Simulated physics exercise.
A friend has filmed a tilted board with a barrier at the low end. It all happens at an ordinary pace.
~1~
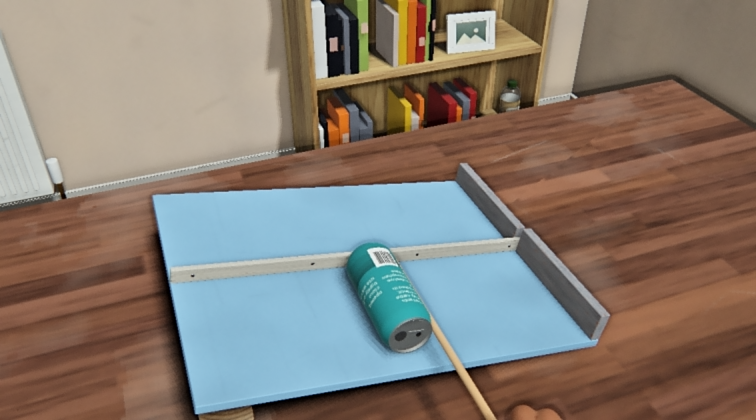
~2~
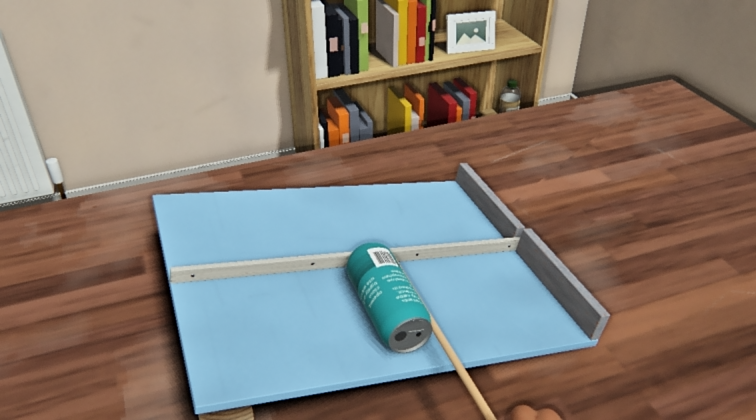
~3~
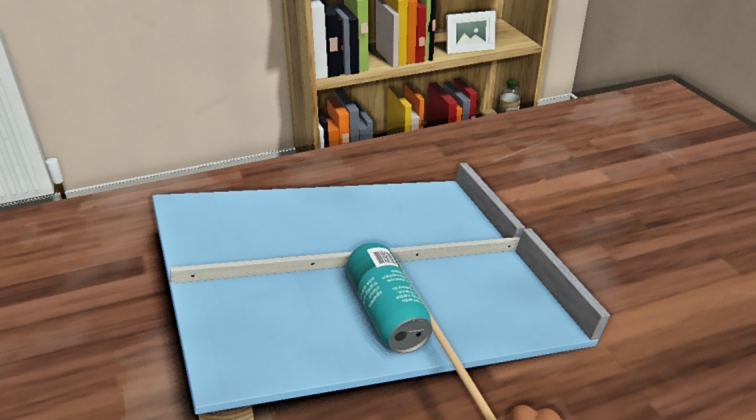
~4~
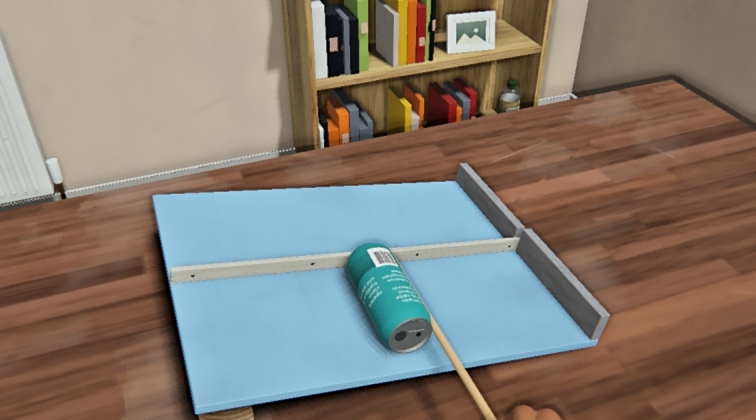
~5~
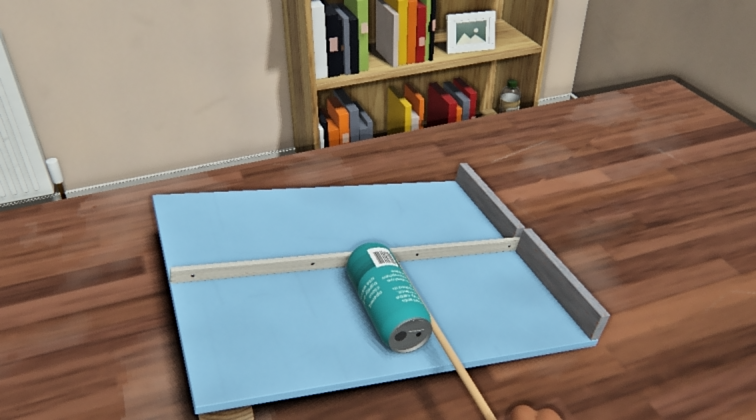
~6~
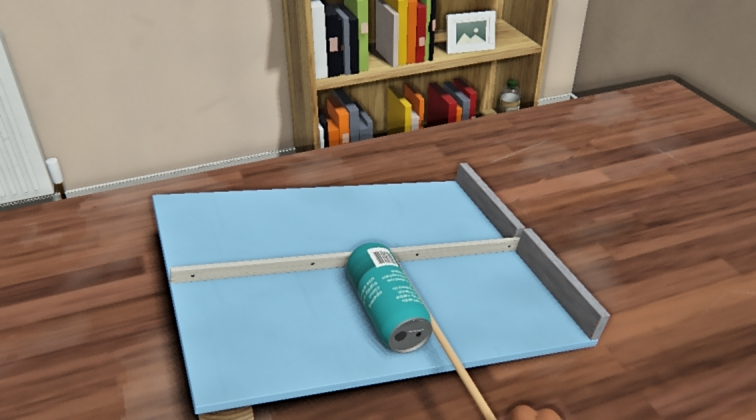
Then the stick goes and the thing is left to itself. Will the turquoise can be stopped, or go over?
As it turns out, the turquoise can gets caught.
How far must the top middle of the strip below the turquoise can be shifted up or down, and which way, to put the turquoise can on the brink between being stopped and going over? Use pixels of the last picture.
A shift of 16 pixels, going down.
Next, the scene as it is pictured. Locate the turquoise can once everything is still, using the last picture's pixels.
Roughly at (538, 278).
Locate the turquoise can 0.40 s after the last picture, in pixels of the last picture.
Near (440, 289).
Then, 0.40 s on from there, turquoise can rolling on the board near (440, 289).
In the end, the turquoise can is held by the strip, near (538, 278).
